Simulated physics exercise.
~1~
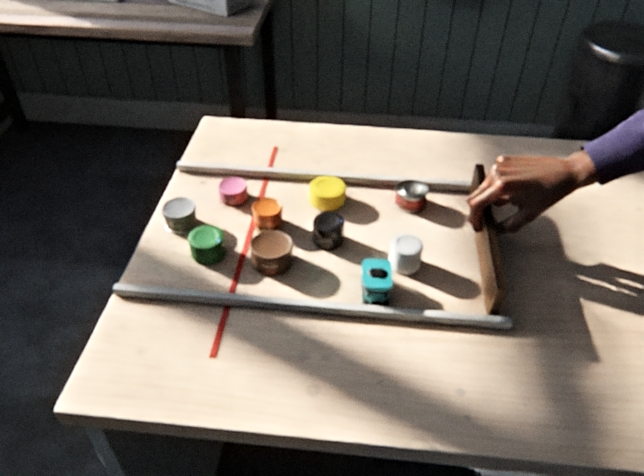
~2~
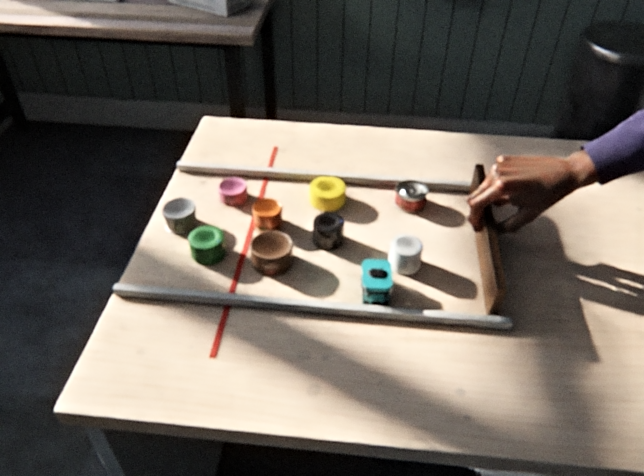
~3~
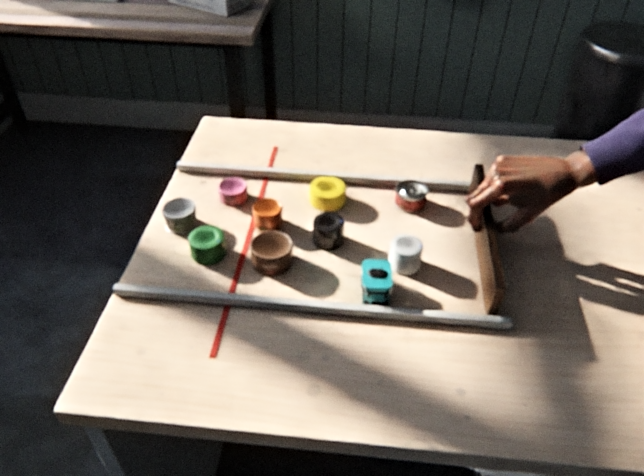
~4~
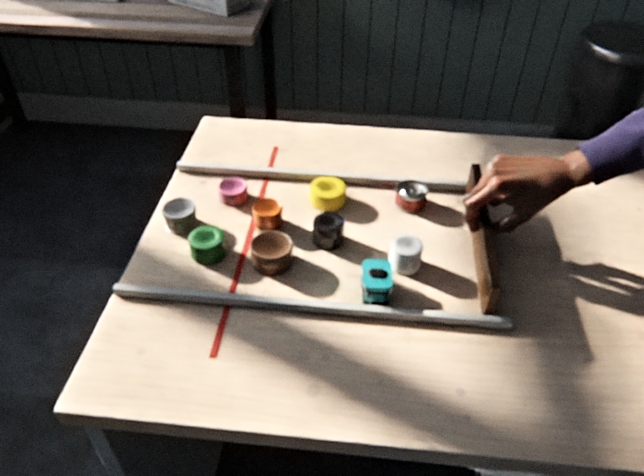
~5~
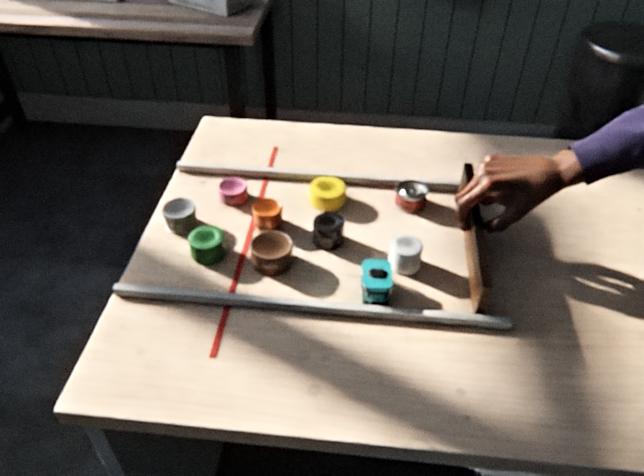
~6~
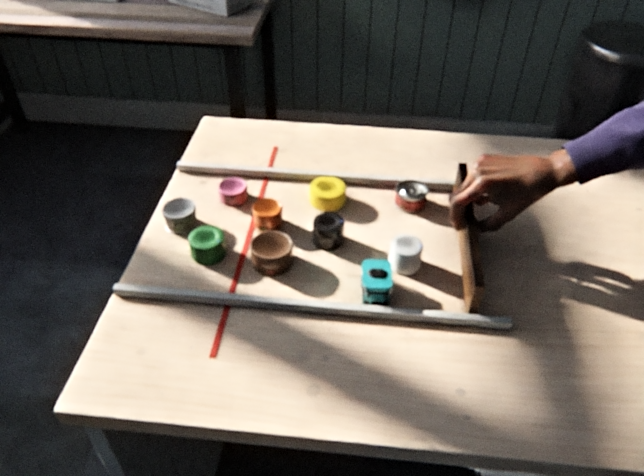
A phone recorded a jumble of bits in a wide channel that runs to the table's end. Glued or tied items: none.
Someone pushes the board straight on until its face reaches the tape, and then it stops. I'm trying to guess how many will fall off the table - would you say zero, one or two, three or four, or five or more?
I would say zero.
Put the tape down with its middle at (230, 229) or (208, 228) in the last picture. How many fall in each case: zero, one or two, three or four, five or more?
Count by try - not one; 1 or 2.
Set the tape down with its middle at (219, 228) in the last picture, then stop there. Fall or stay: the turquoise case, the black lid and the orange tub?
The turquoise case? It is safe. The black lid? It is safe. The orange tub? It is safe.
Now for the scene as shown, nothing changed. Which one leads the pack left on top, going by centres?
That's the pink tub.
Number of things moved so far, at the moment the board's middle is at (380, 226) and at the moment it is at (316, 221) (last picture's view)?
Answer - first 3, then 6.
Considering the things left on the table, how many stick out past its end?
Expected count: 0.
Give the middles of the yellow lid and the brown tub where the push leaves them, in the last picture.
The yellow lid at (212, 191), the brown tub at (192, 254).
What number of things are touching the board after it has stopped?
Contact count: 4.
Soon after, none off yet; grey pot at rest near (180, 216); green lid at rest near (208, 245); pink tub at rest near (233, 192).
In the end, the number that fall off is zero.
